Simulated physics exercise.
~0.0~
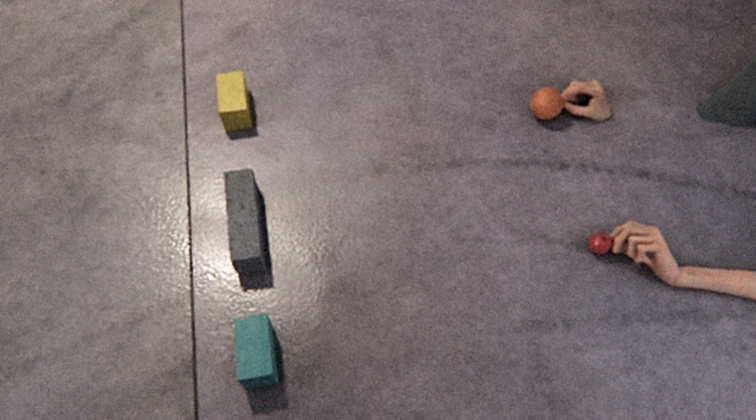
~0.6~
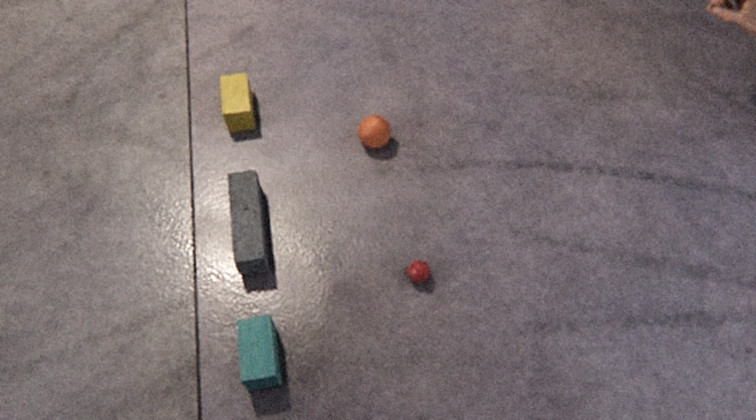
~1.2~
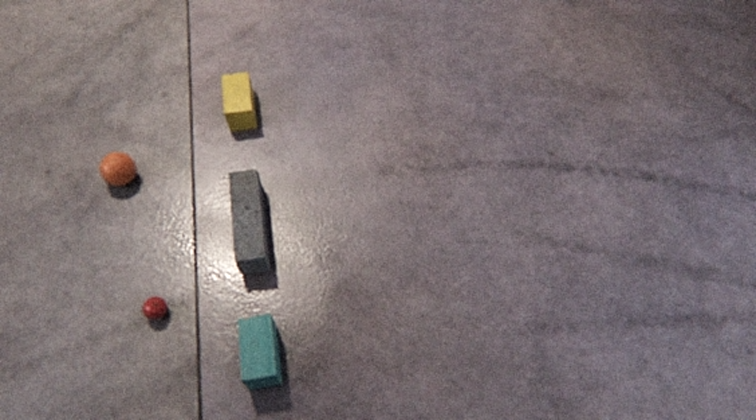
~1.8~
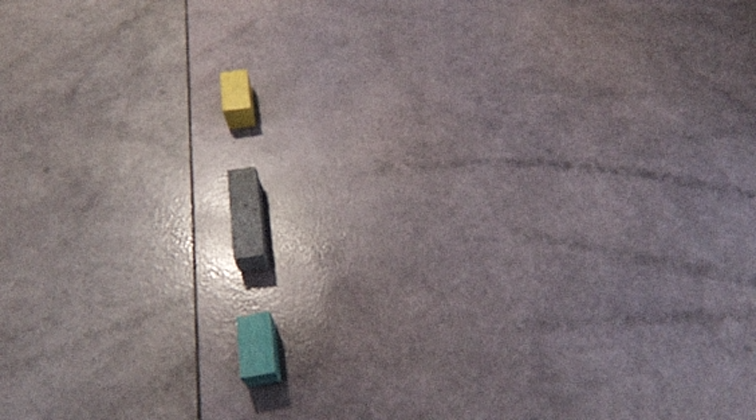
On a grey stone-like floor, two hands sent an orange ball and a smaller red one rolling left toward a yellow, a grey and a turquoise block, and both passed through the gaps between them and rolled on out of view.
